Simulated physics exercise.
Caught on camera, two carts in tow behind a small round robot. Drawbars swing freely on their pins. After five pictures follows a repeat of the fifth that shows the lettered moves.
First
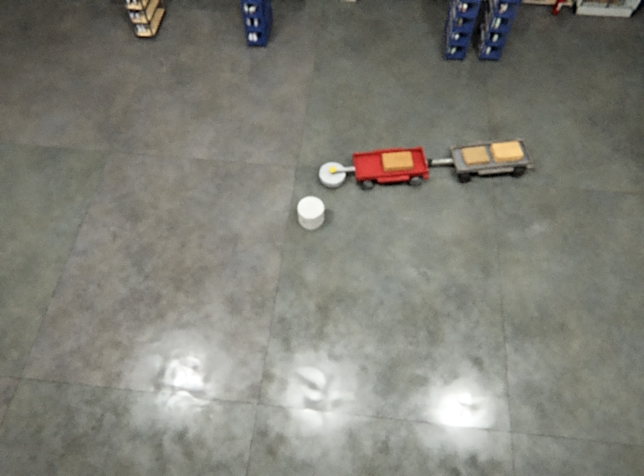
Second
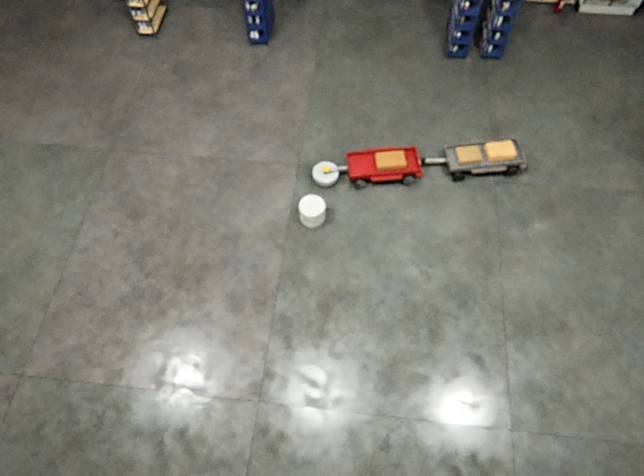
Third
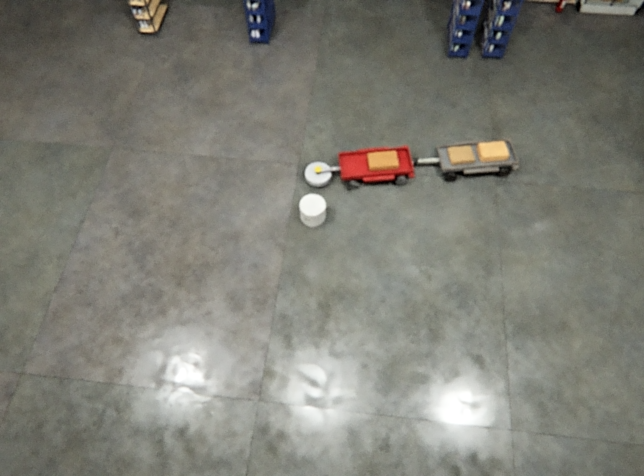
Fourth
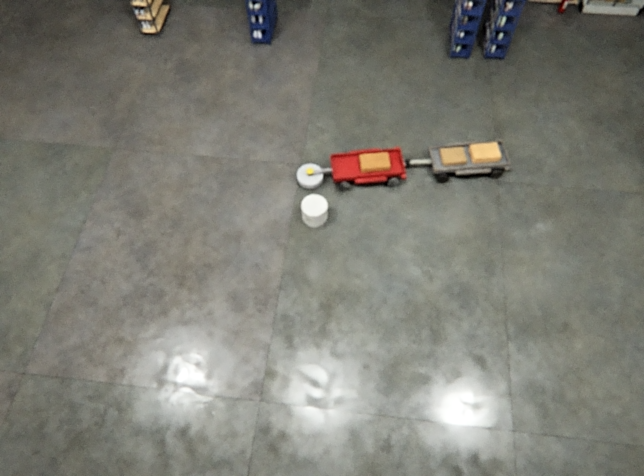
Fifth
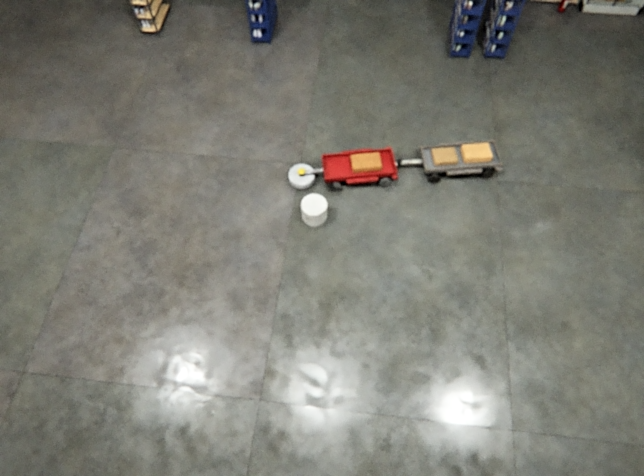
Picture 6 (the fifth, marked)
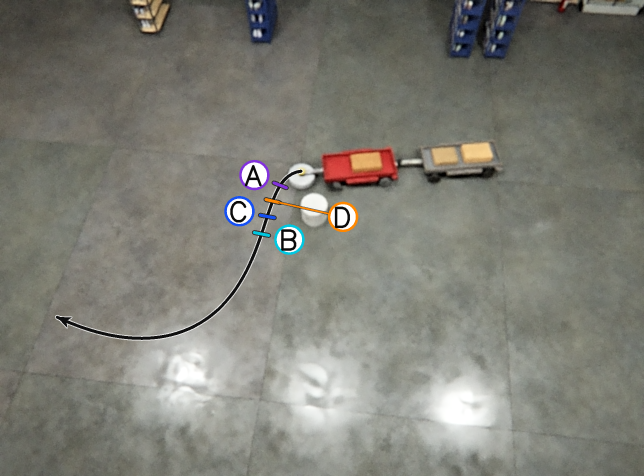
In the video, a small round robot tows a red cart and a grey cart, both carrying tan blocks, slowly leftward across a grey floor, passing just behind a white tub that stays in place.
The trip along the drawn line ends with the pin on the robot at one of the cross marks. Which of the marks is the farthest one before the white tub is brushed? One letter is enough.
Mark D.
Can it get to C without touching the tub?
For that mark, no.
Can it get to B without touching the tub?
No.
On the marked copy, A at (280, 185); B at (262, 234); C at (267, 217); D at (273, 201); the route from (301, 171) via (227, 301) to (57, 317).
Taking D. A third of the way, robot (287, 182), last cart (445, 158).
Two thirds of the way, robot (279, 193), last cart (433, 159).
When it is over, robot (273, 205), last cart (422, 160); nothing has been touched.
As for the rest, A is safe but short; B is too far, the tub has been hit; C is too far, the tub has been hit.
